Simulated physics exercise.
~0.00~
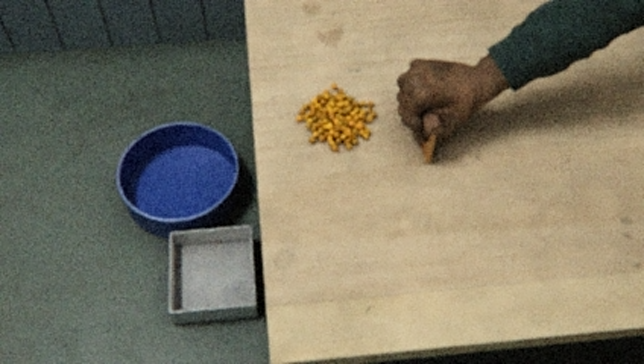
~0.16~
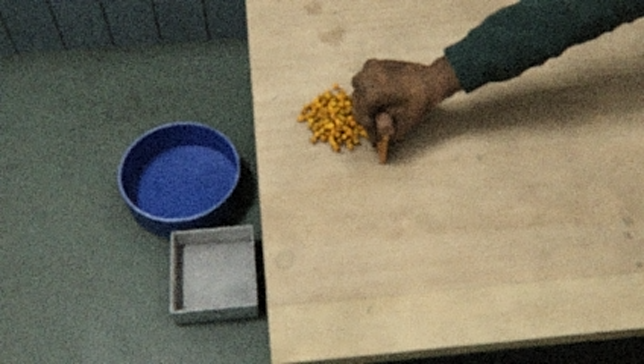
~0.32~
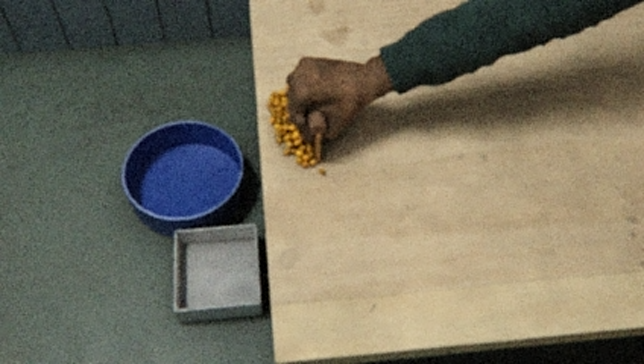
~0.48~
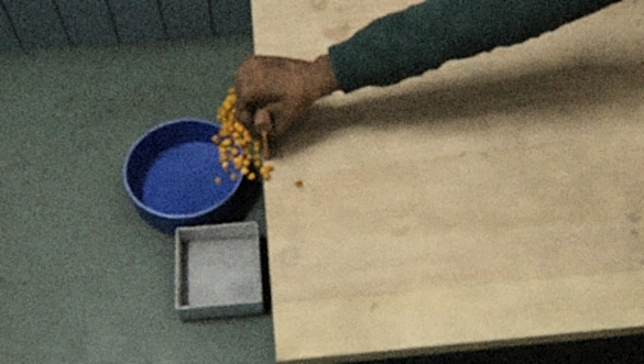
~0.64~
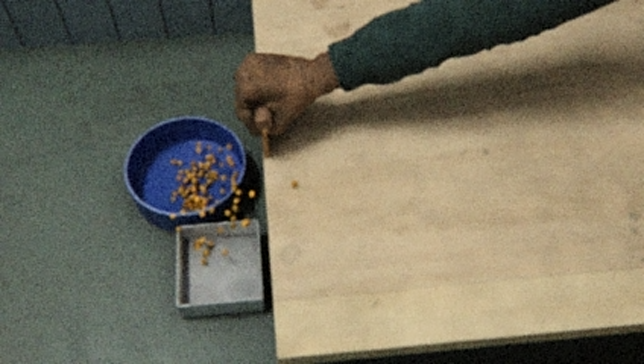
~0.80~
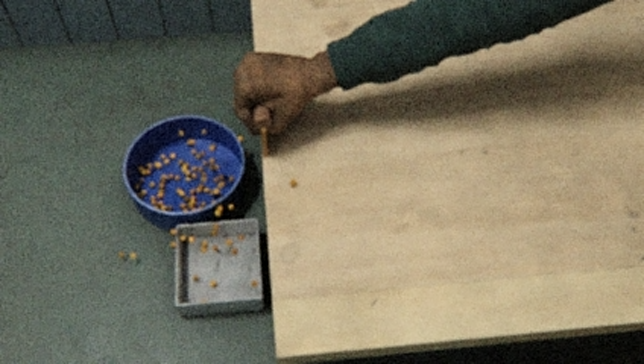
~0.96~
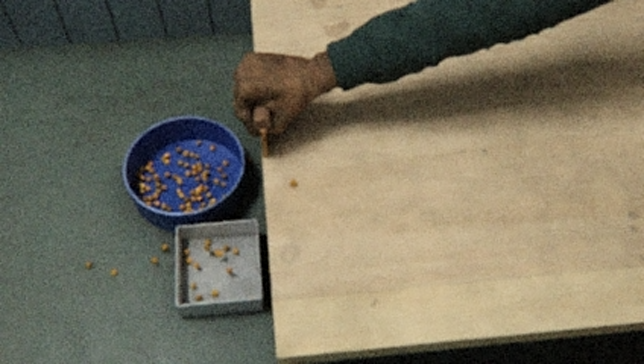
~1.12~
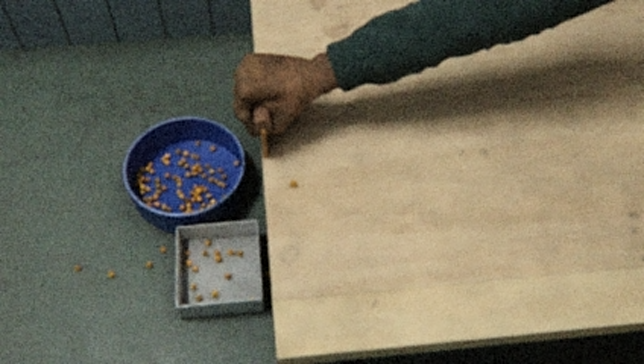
On a pale wooden table, beside a blue pot and a white tin set below its left edge, a hand in a dark green sleeve holds a small scraper to the right of a heap of yellow maize kernels. The hand slides left, reaches the heap and pushes it towards the edge. Kernels spill over in a cluster as the hand stops at the edge. They scatter downwards, most landing in the pot and some in the tin, while a few come to rest on the floor. A stray kernel remains on the table beside the still hand.
